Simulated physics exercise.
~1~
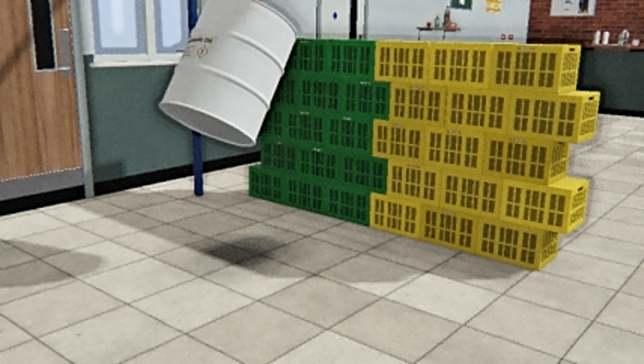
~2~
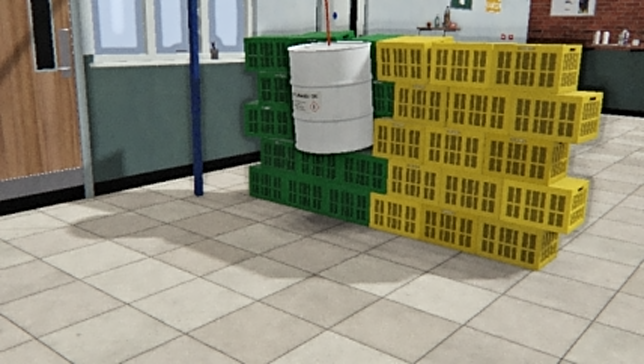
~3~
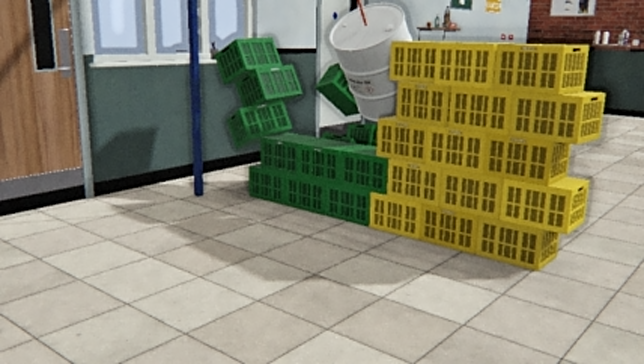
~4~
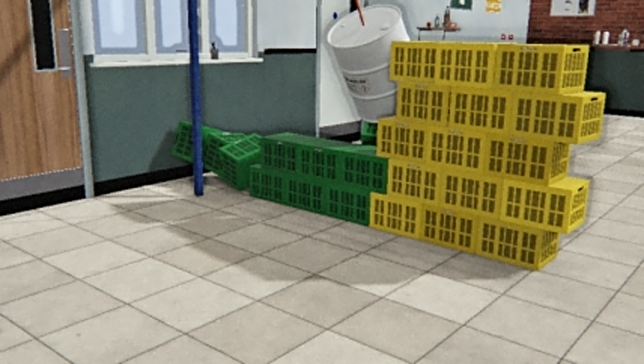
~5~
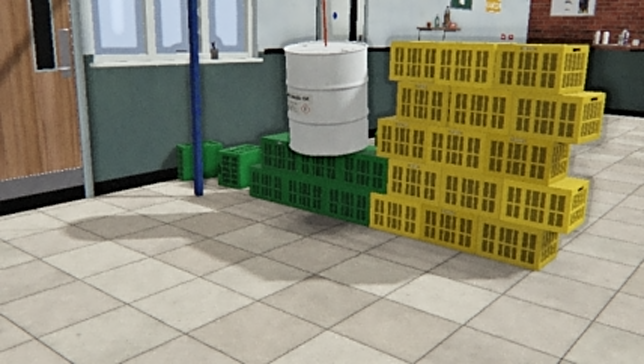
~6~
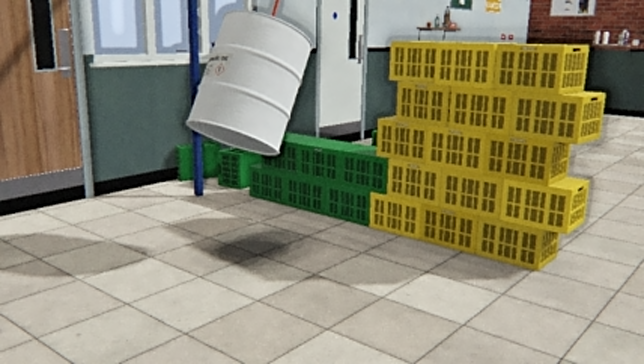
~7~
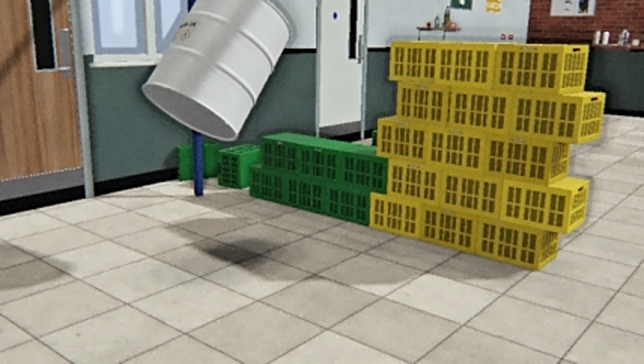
A white drum swings into stacked green crates, topples the upper ones, and swings back left.
